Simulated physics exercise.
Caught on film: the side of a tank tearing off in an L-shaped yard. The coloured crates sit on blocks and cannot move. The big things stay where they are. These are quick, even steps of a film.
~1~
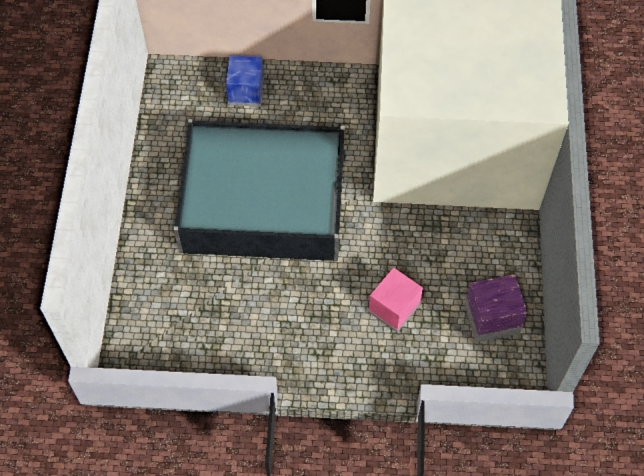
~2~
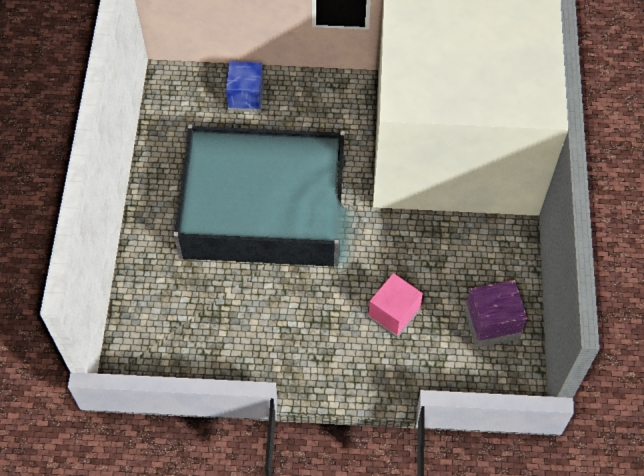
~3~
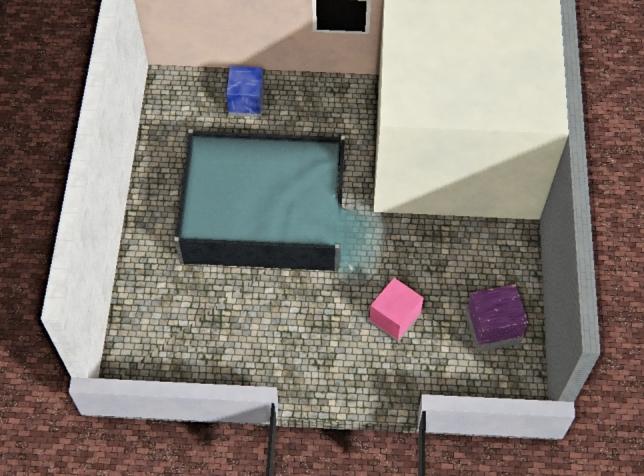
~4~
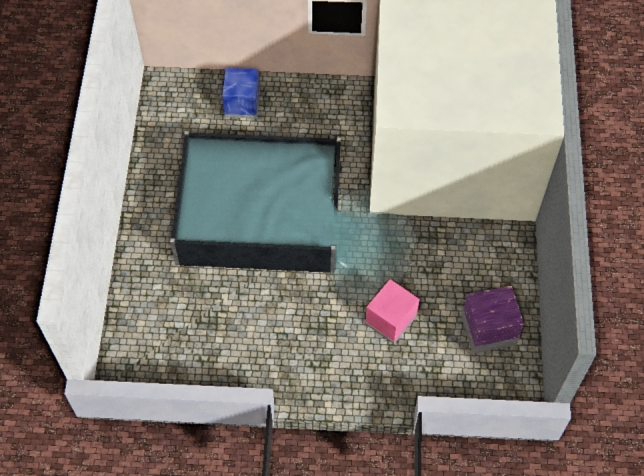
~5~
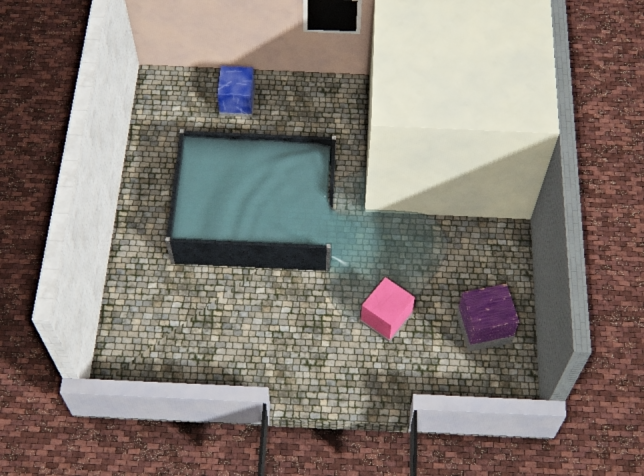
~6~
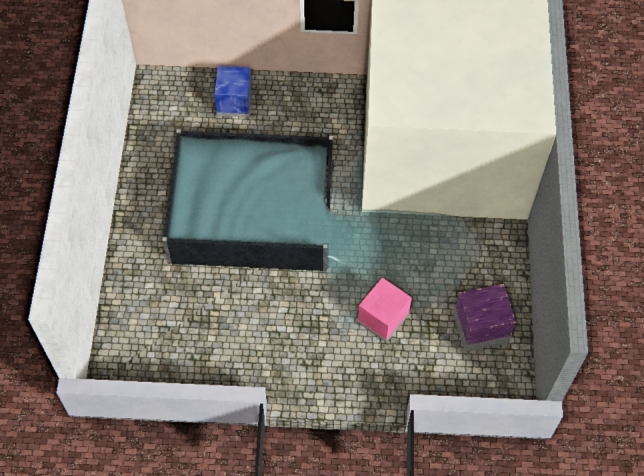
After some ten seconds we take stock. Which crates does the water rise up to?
The blue crate escapes dry; the pink crate is wetted; the purple crate is wetted.
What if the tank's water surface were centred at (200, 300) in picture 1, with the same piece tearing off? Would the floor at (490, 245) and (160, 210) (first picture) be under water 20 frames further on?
In turn: Flooded, clear.
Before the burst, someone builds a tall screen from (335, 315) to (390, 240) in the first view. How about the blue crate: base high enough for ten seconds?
Then: Blue is topped.
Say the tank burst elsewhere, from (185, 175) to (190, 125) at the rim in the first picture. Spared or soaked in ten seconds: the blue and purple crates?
In short: Blue crate ends up wet, purple crate is spared.
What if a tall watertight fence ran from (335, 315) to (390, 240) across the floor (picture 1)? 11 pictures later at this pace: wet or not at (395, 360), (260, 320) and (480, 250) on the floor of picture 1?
One after the other: Not flooded, under water, under water.
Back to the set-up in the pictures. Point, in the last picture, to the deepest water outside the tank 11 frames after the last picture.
Close to (501, 245).
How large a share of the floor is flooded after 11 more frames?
I make it 35 per cent.
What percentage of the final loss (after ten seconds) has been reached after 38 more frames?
I make it 40 per cent.
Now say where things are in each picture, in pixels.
The first frame shows the open tank at (262, 180) is whole and still.
In the second frame, water pours out at (336, 230) and has run to (338, 270).
In the third frame, the front is at (376, 214), out from the gap at (337, 235).
In the fourth frame, the front is at (410, 233), out from the gap at (333, 237).
In the fifth frame, water pours out at (328, 235) and has run to (441, 254).
In the sixth frame, the front is at (473, 259), out from the gap at (325, 235).
A moment on, water covers 25 % of the floor; the blue crate not reached, the pink crate water round its plinth, the purple crate water round its plinth.
Next, water covers 35 % of the floor; the blue crate not reached, the pink crate water round its plinth, the purple crate water round its plinth.
Then, water covers 45 % of the floor; the blue crate not reached, the pink crate water round its plinth, the purple crate water round its plinth.
Later, water covers 70 % of the floor; the blue crate water round its plinth, the pink crate water round its plinth, the purple crate water round its plinth.
In the end, water covers 90 % of the floor; the blue crate stayed above the water, the pink crate was topped, the purple crate was topped.
